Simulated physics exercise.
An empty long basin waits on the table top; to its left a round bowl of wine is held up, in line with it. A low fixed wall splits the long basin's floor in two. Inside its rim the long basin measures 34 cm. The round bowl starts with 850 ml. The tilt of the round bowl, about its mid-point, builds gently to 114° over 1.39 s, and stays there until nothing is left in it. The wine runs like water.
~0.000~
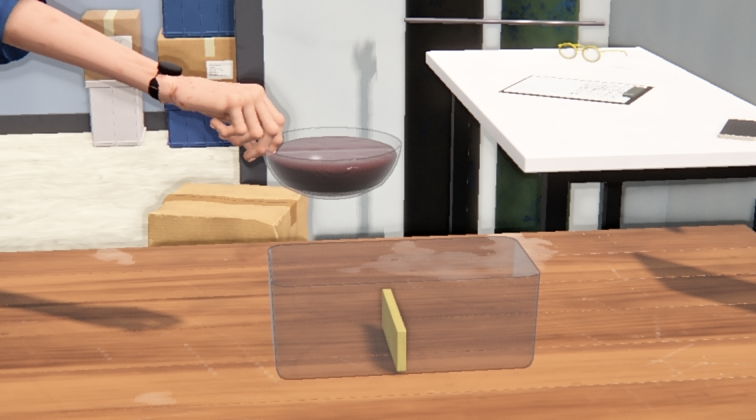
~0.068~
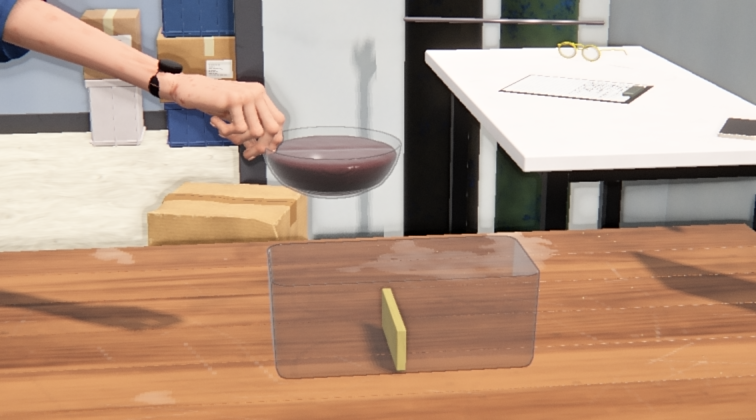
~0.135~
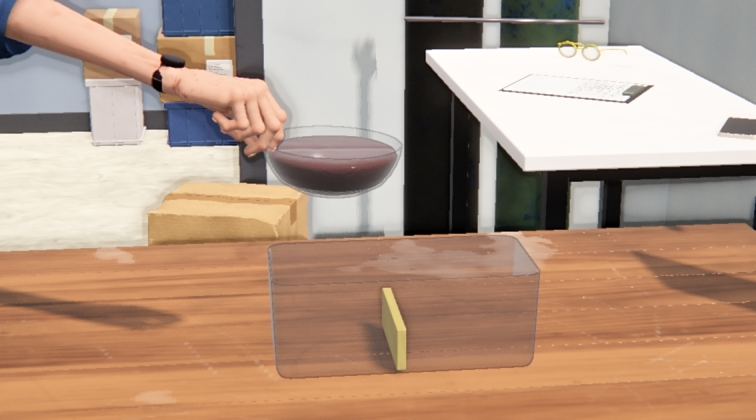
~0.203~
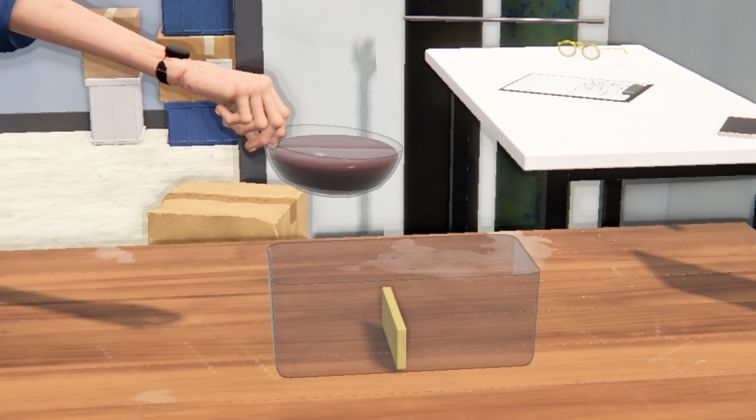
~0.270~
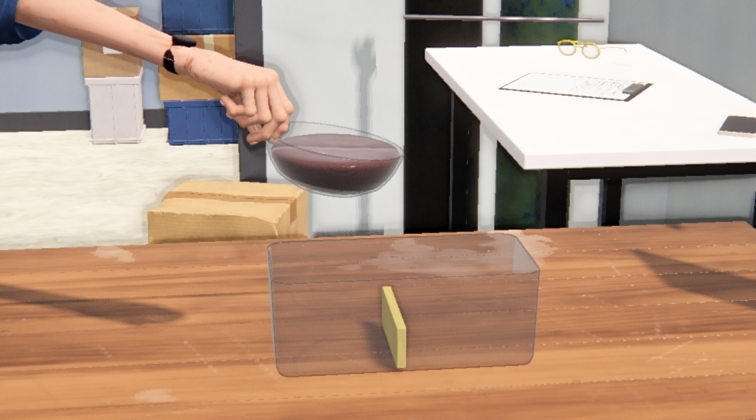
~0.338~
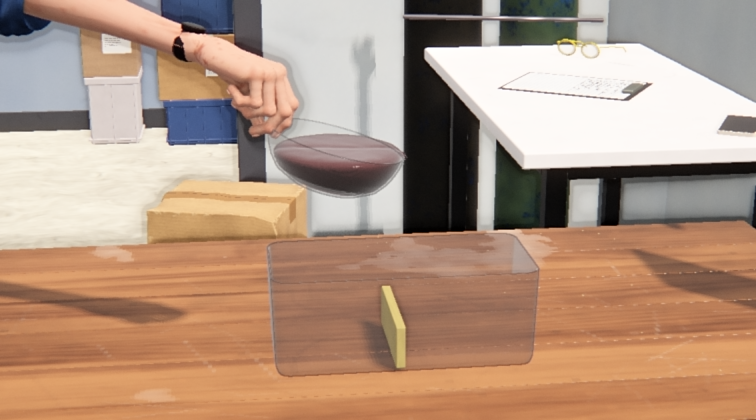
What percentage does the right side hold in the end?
Roughly 91 per cent is past the wall.
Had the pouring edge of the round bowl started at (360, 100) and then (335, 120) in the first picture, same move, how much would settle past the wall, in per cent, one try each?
First 75, then 45 per cent.
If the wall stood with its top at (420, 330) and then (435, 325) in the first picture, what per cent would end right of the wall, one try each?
First 65, then 60 per cent.
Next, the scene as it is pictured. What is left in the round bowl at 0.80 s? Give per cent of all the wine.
Near 18 in a hundred.
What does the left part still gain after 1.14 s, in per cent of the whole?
About 0 per cent.
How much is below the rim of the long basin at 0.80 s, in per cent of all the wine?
About 54 per cent.
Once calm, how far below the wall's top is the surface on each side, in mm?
Left about 54 mm, right about 28 mm.
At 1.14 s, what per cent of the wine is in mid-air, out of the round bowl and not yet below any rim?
Some 0 per cent.
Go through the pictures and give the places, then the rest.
In the first picture, tilt 0°; pouring edge (400, 143); surface from (265, 153) to (396, 148); the long basin's rim runs from (270, 267) to (527, 257); the wall's top is at (394, 311).
In the second picture, tilt 1°; pouring edge (400, 143); surface from (266, 151) to (396, 149).
In the third picture, tilt 3°; pouring edge (401, 144); surface from (266, 150) to (397, 149).
In the fourth picture, tilt 6°; pouring edge (401, 148); surface from (268, 149) to (398, 149).
In the fifth picture, tilt 10°; pouring edge (402, 152); surface from (270, 148) to (399, 148).
In the sixth picture, tilt 16°; pouring edge (402, 158); surface from (273, 148) to (399, 153); 3 per cent is over the edge.
By 0.80 s the tilt is 71° and 18 per cent is still to pour, 0 is left of the wall and 53 right of it.
By 1.14 s the tilt is 105° and 0 per cent is still to pour, 8 is left of the wall and 91 right of it.
By 1.50 s the tilt is 114° and 0 per cent is still to pour, 8 is left of the wall and 91 right of it.
By 1.89 s the tilt is 114° and 0 per cent is still to pour, 8 is left of the wall and 91 right of it.
At rest 8 per cent lies left of the wall, 91 right of it and 1 outside.
